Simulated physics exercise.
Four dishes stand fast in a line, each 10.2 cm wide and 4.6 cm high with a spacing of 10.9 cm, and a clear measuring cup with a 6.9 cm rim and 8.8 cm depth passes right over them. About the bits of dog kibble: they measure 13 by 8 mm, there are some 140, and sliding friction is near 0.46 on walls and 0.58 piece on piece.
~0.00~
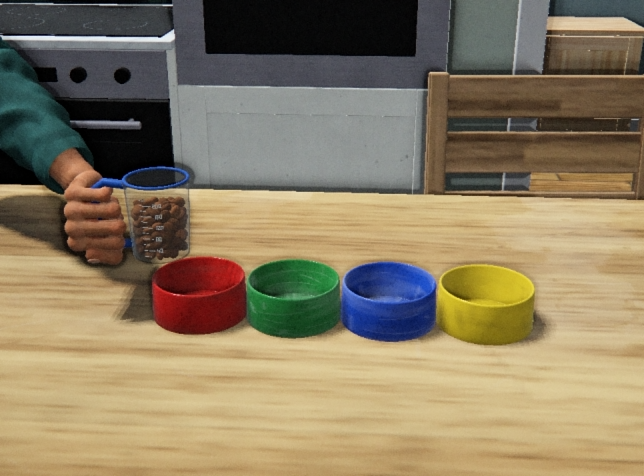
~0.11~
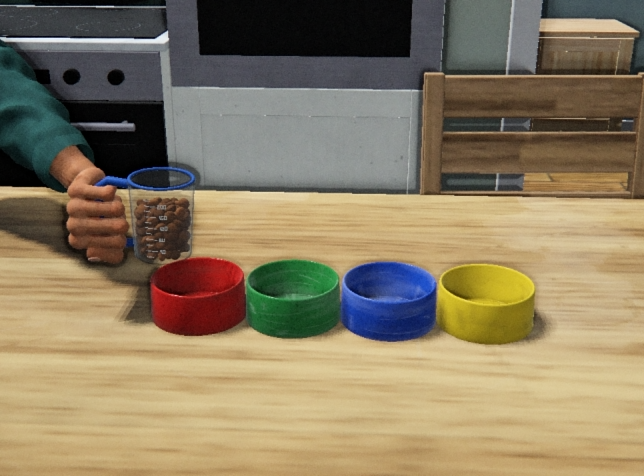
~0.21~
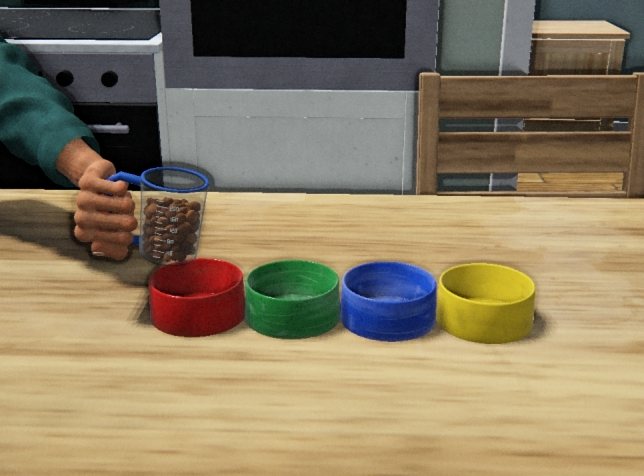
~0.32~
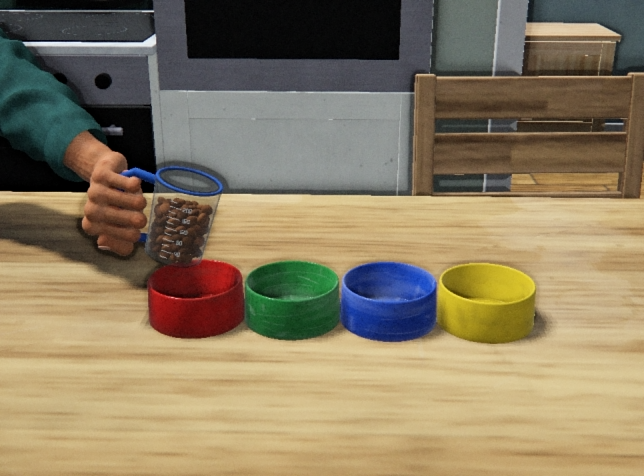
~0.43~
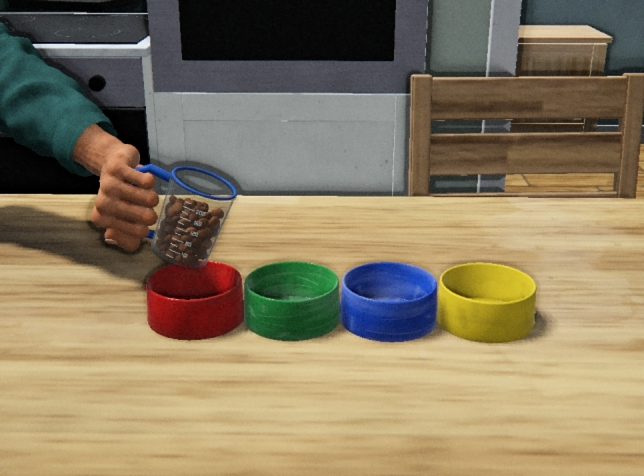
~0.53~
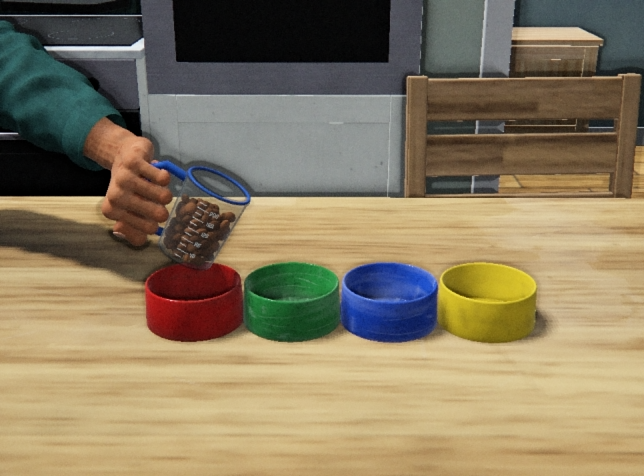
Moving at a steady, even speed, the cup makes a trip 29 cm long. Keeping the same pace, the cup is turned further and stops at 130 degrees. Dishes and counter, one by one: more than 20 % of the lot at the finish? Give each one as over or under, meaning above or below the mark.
Red: Under, blue: Over, green: Under, yellow: Under, counter: Under.
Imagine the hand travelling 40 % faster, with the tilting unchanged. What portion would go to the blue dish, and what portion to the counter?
Blue 0, counter 0.
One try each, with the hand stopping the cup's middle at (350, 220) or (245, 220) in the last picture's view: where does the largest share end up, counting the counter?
I'd expect blue to win the first try and green the second.
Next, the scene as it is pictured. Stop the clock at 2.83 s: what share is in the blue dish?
By that moment it's near 95 percent.
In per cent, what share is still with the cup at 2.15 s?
About 45 %.
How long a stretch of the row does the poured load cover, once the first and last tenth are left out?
It covers some 5 centimetres of the row.
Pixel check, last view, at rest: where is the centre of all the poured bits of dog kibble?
At about (405, 304).
After 1.50 s, tilt 86 degrees; cup holds 100 %.
After 2.15 s, tilt 124 degrees; cup holds 45 %, blue 55 %.
After 2.83 s, tilt 130 degrees; cup holds 0 %, blue 95 %, yellow 5 %.
In the end, at 3.1 s, red 0 %, blue 95 %, green 0 %, yellow 5 %, counter 5 %.
